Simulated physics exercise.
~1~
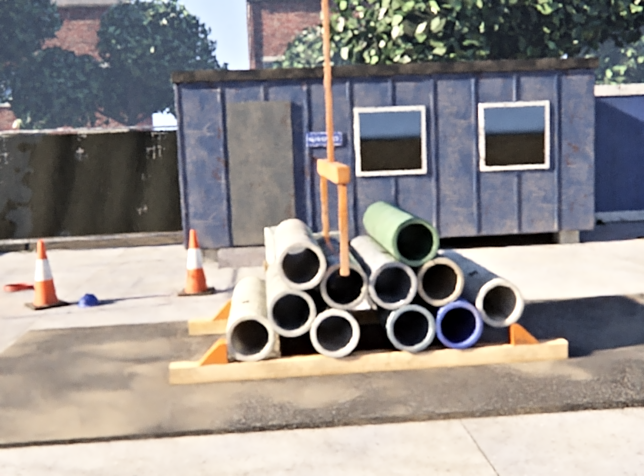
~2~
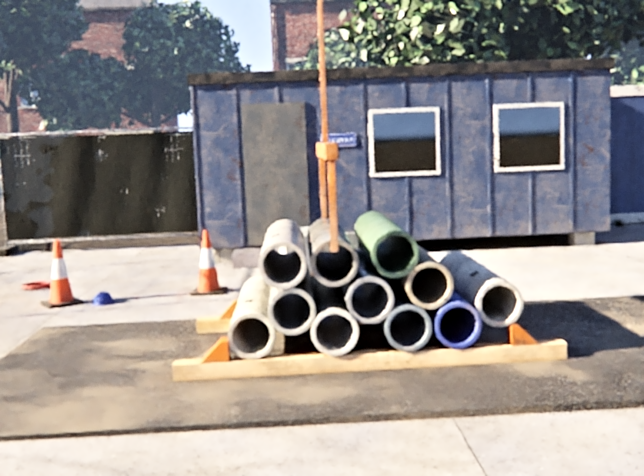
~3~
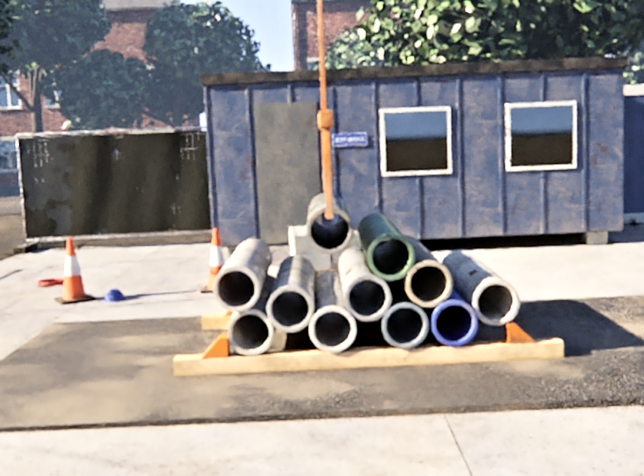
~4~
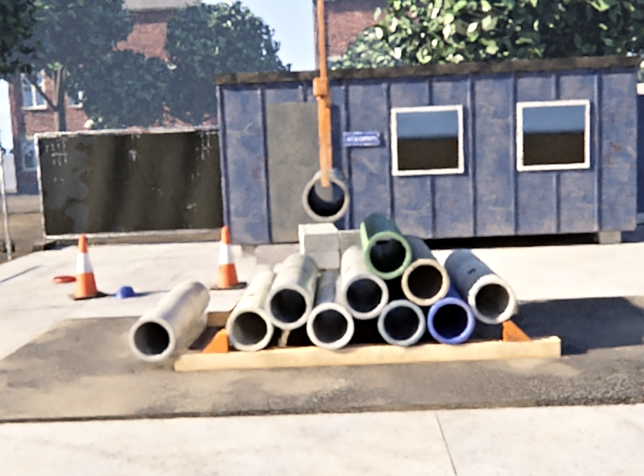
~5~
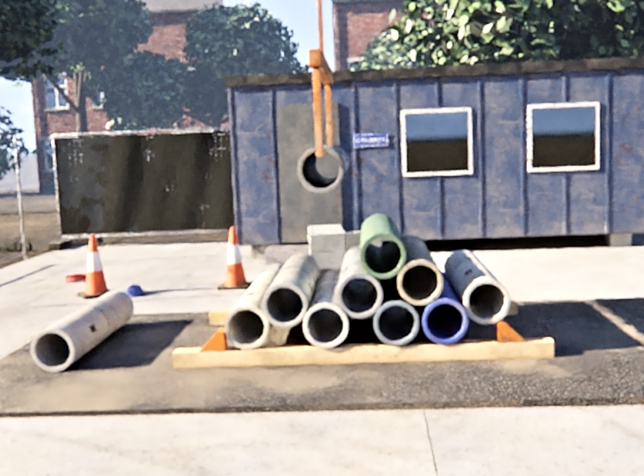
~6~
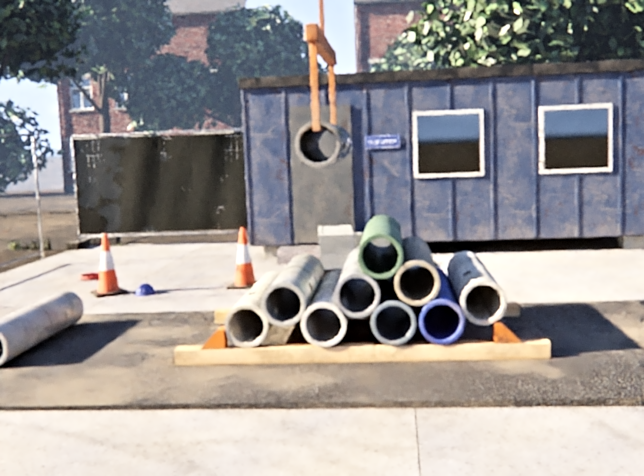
Crane lifting a grey pipe from a stack, another rolling off to the left while the blue one stays in place.
